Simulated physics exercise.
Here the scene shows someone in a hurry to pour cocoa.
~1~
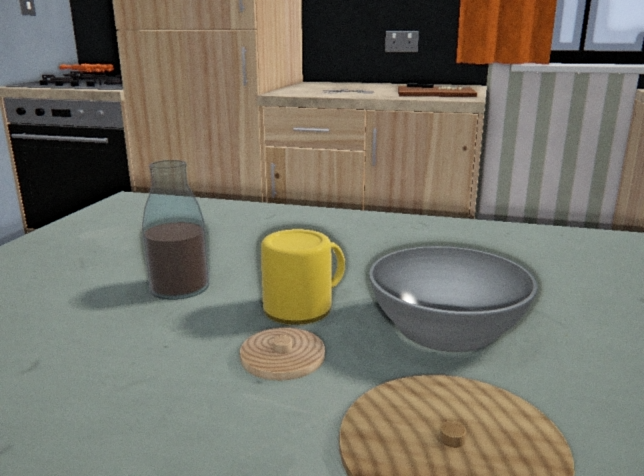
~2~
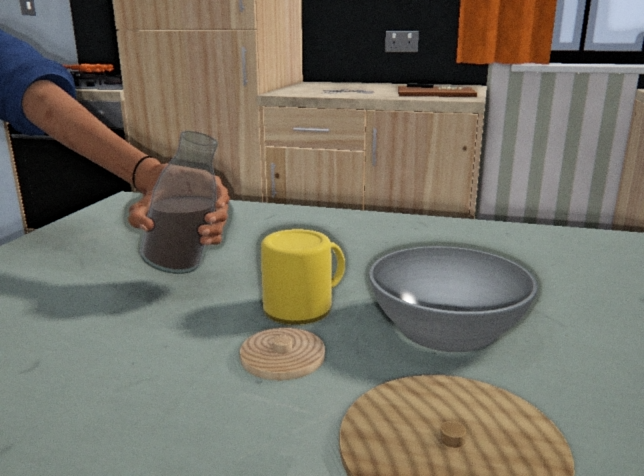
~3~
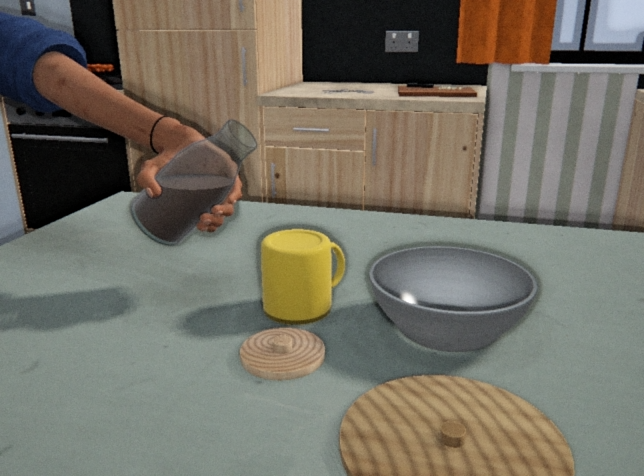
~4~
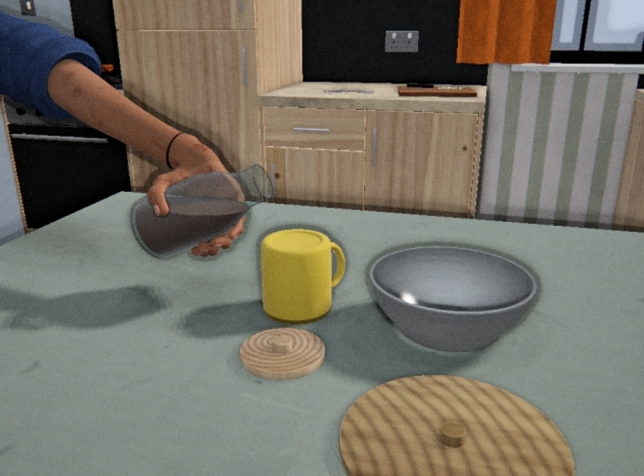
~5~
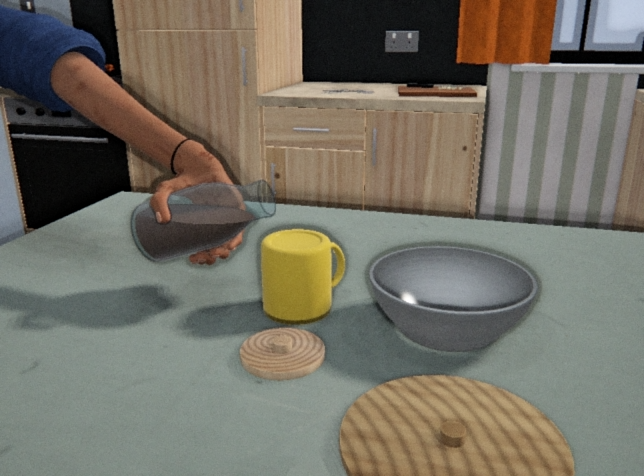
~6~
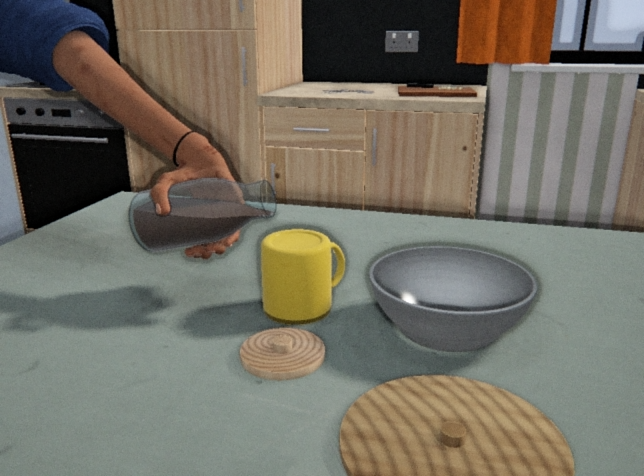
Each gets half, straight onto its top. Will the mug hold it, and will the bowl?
The mug does not hold it, the bowl holds it.
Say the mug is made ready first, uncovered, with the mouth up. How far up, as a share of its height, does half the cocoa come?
Estimate: Approx. 40 % of height.
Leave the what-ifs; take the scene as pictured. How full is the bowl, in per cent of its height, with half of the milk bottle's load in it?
About 25 per cent.
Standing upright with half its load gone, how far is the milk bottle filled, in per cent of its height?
Level: Near 20 in a hundred.
A moment on, it runs off the upturned base of the mug.
Further on, the cocoa goes into the bowl.
When it is over, the mug is empty, in a puddle; the bowl has its share inside.
